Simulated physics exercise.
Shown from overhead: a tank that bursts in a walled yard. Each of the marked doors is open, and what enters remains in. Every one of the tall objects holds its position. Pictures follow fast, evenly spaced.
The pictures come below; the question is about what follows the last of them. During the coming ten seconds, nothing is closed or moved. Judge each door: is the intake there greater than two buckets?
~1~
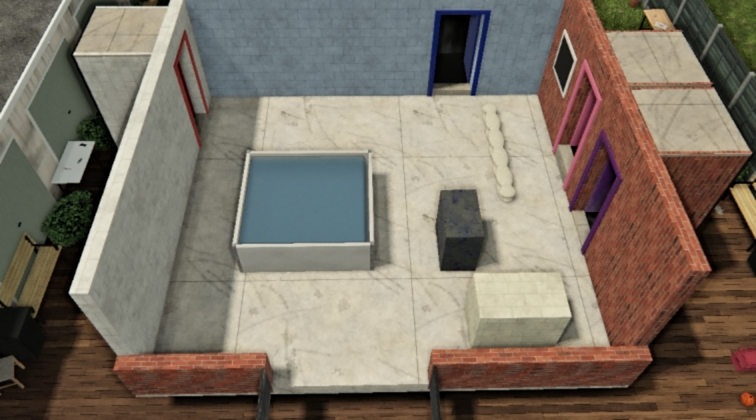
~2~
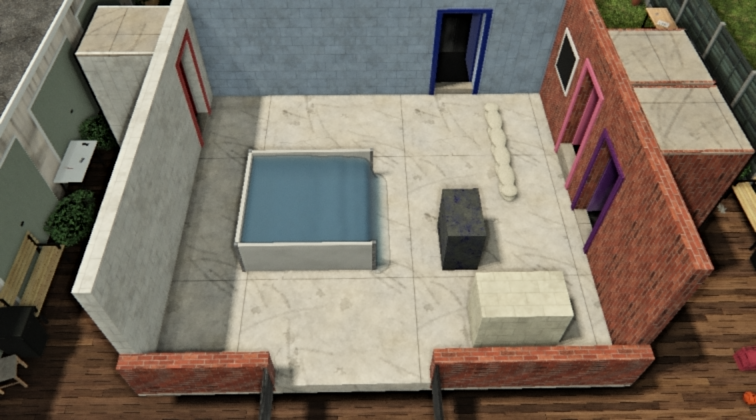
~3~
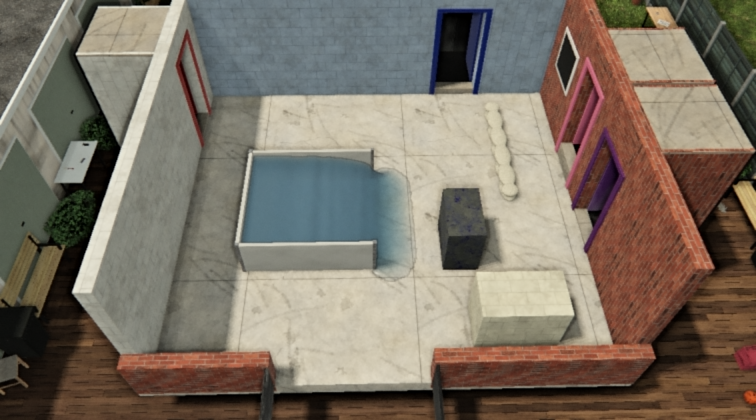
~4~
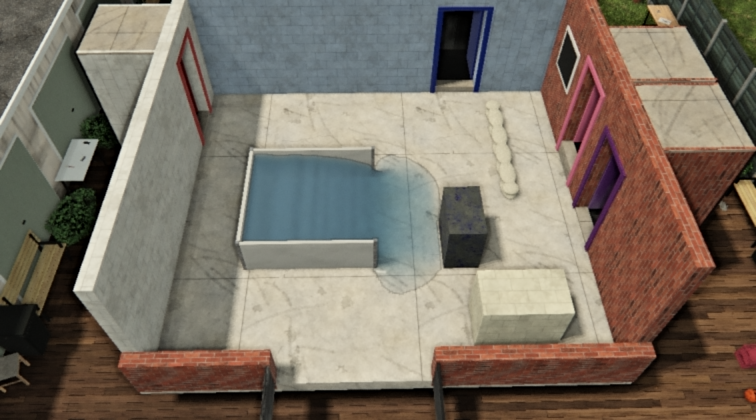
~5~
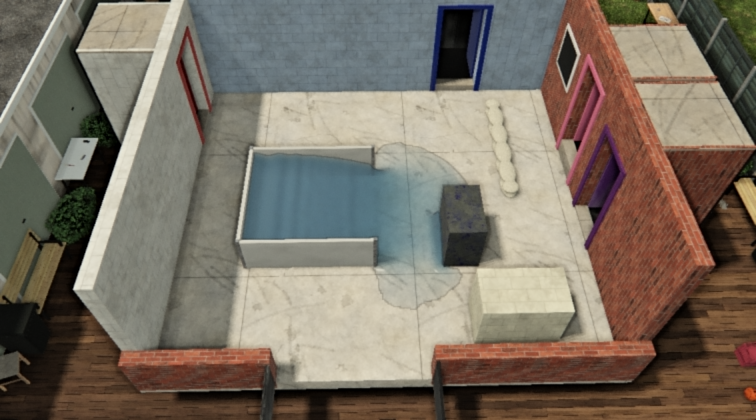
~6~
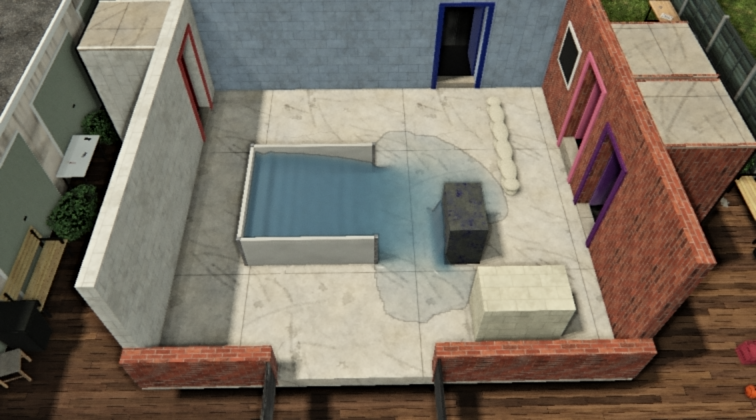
Red door, not greater; purple door, greater; blue door, greater; pink door, not greater.
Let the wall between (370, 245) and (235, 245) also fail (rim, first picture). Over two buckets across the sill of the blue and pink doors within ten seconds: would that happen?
In brief, the blue door stops short; the pink door stops short.
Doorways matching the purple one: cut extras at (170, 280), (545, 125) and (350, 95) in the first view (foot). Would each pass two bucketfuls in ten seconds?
Taking the new doors in the order given: The first comes up short, the second tops it, the third comes up short.
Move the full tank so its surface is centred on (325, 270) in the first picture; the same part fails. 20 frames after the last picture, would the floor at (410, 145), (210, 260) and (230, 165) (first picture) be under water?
Readings in order: Flood; no flood; no flood.
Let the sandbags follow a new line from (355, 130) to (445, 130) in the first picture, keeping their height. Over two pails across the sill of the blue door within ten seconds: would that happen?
Check - blue door: Within limit.
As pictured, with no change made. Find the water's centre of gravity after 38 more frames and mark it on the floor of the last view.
It is near (438, 194).
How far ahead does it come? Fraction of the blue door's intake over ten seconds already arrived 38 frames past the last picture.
Close to 100 %.
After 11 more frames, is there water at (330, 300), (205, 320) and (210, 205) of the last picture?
In that order the points end up high and dry, high and dry and high and dry.
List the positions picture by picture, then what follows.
In the first picture, still water in the water tank at (307, 198).
In the second picture, the front is at (374, 175), out from the gap at (371, 213).
In the third picture, the front is at (390, 277), out from the gap at (372, 213).
In the fourth picture, the front is at (418, 283), out from the gap at (372, 212).
In the fifth picture, water pours out at (372, 211) and has run to (439, 293).
In the sixth picture, water pours out at (373, 209) and has run to (495, 183).
A moment on, water covers 25 % of the floor; the red door not reached, the purple door under two buckets in, the blue door not reached, the pink door not reached.
Next, water covers 45 % of the floor; the red door not reached, the purple door over two buckets in, the blue door wet at the sill, nothing in, the pink door wet at the sill, nothing in.
Then, water covers 50 % of the floor; the red door not reached, the purple door far over two buckets in, the blue door far over two buckets in, the pink door wet at the sill, nothing in.
Later, water covers 75 % of the floor; the red door wet at the sill, nothing in, the purple door far over two buckets in, the blue door far over two buckets in, the pink door wet at the sill, nothing in.
In the end, water covers 95 % of the floor; the red door under two buckets in, the purple door far over two buckets in, the blue door far over two buckets in, the pink door wet at the sill, nothing in.
